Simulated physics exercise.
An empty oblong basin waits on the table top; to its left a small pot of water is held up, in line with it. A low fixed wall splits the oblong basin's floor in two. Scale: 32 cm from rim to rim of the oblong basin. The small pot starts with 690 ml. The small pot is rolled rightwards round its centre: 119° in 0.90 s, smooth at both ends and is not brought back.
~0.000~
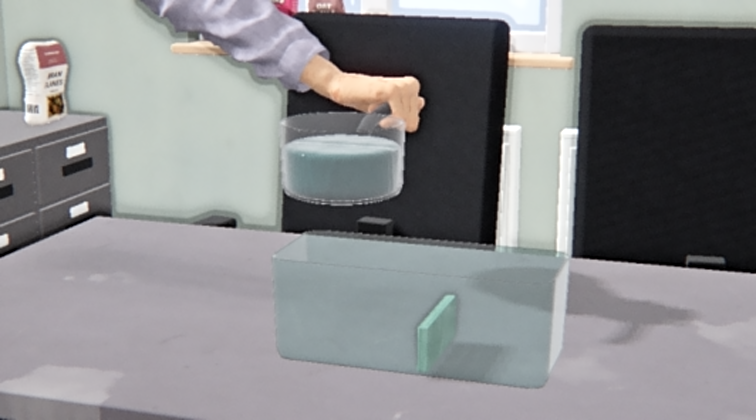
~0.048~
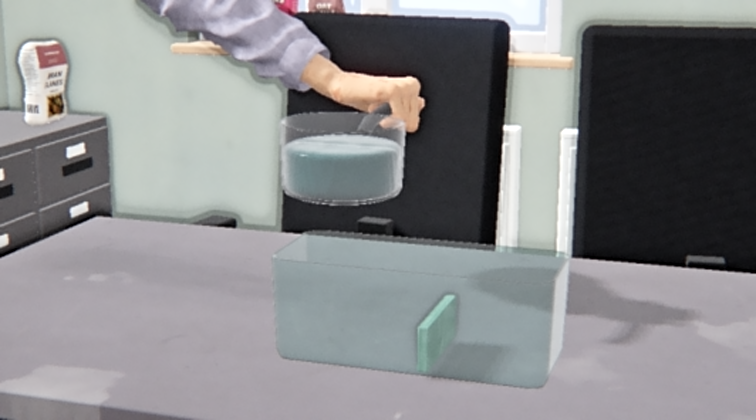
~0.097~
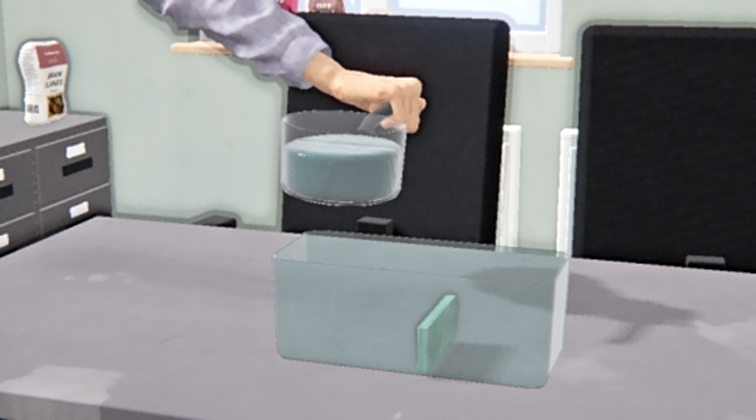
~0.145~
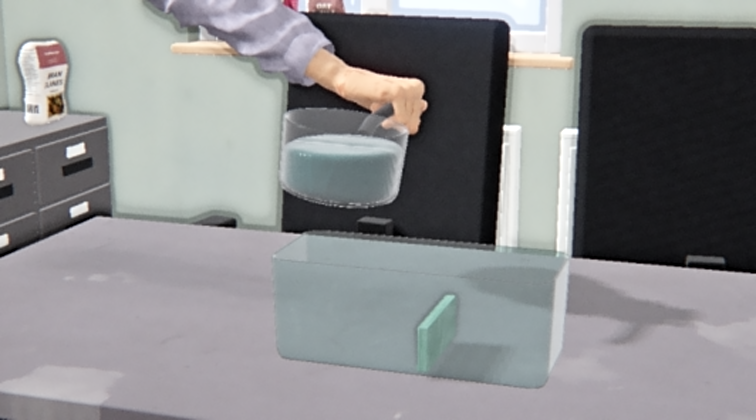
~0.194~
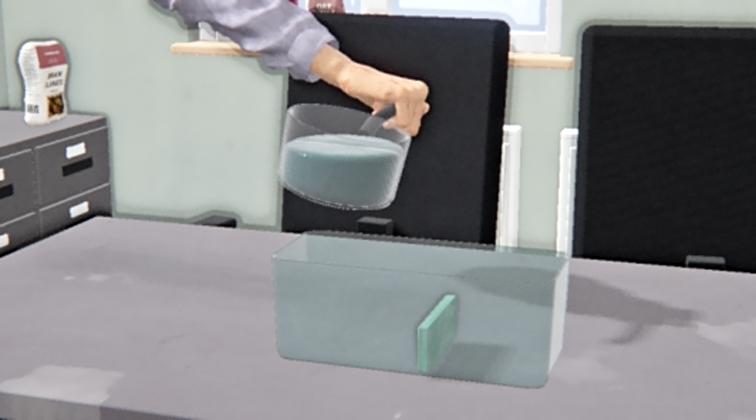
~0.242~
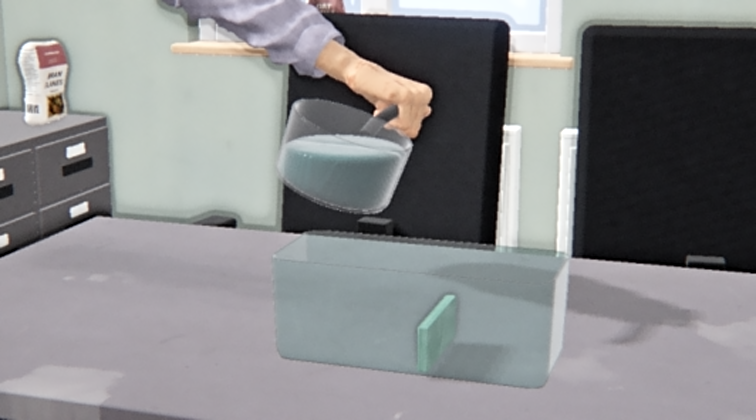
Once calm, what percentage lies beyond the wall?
The far part has some 44 per cent.
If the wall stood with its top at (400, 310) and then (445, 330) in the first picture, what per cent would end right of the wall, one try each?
First 80, then 45 per cent.
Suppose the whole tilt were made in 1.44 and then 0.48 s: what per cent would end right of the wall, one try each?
First 60, then 20 per cent.
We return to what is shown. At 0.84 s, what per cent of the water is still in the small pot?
Some 4 per cent.
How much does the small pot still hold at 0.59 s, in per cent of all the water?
About 44 per cent.
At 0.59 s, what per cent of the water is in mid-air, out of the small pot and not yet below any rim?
Near 34 in a hundred.
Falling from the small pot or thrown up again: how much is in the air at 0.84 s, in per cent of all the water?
Some 5 per cent.
Then, 0.59 s in, the tilt is 87° and 45 per cent is still to pour, 4 is left of the wall and 18 right of it.
Then, 0.84 s in, the tilt is 118° and 4 per cent is still to pour, 45 is left of the wall and 45 right of it.
Then, 1.11 s in, the tilt is 119° and 0 per cent is still to pour, 55 is left of the wall and 44 right of it.
Then, 1.40 s in, the tilt is 119° and 0 per cent is still to pour, 55 is left of the wall and 44 right of it.
Finally, 55 per cent lies left of the wall, 44 right of it and 1 outside.
